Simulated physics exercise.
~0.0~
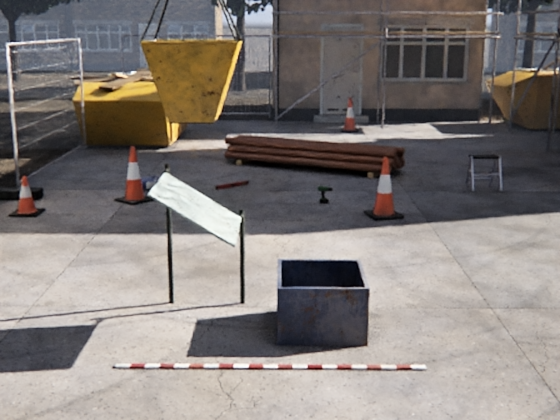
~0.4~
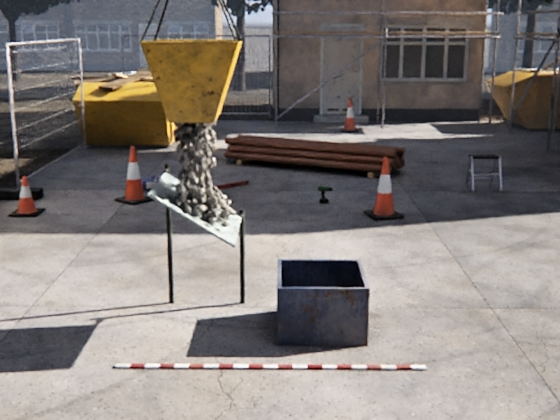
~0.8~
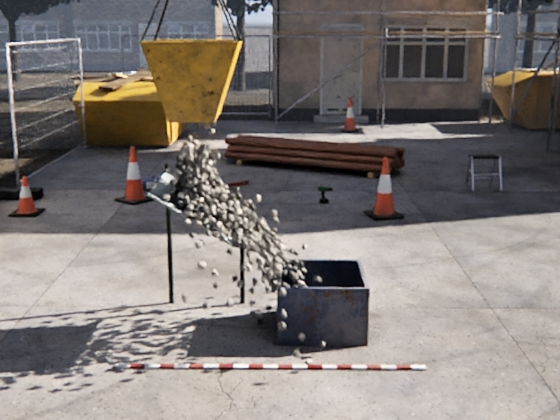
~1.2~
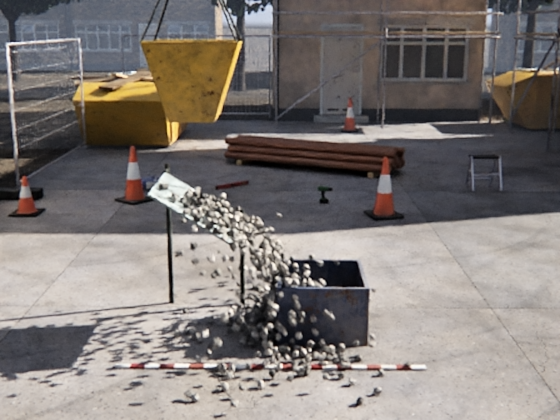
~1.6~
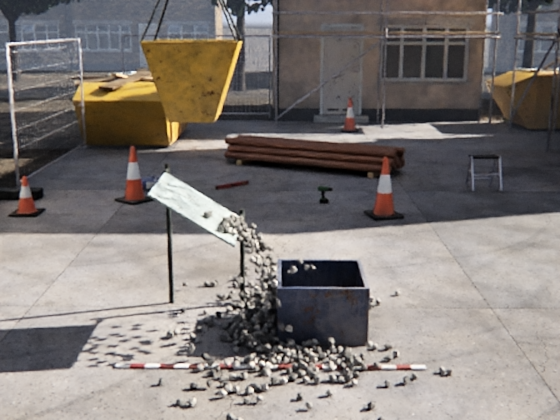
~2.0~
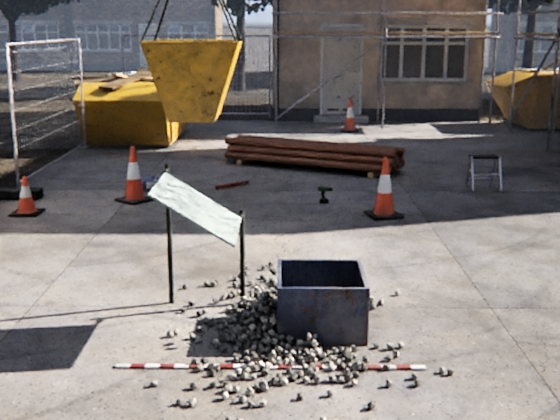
Paved work yard with a hanging yellow skip dropping stones down a tilted plate, many missing the metal bin and heaping beside it.
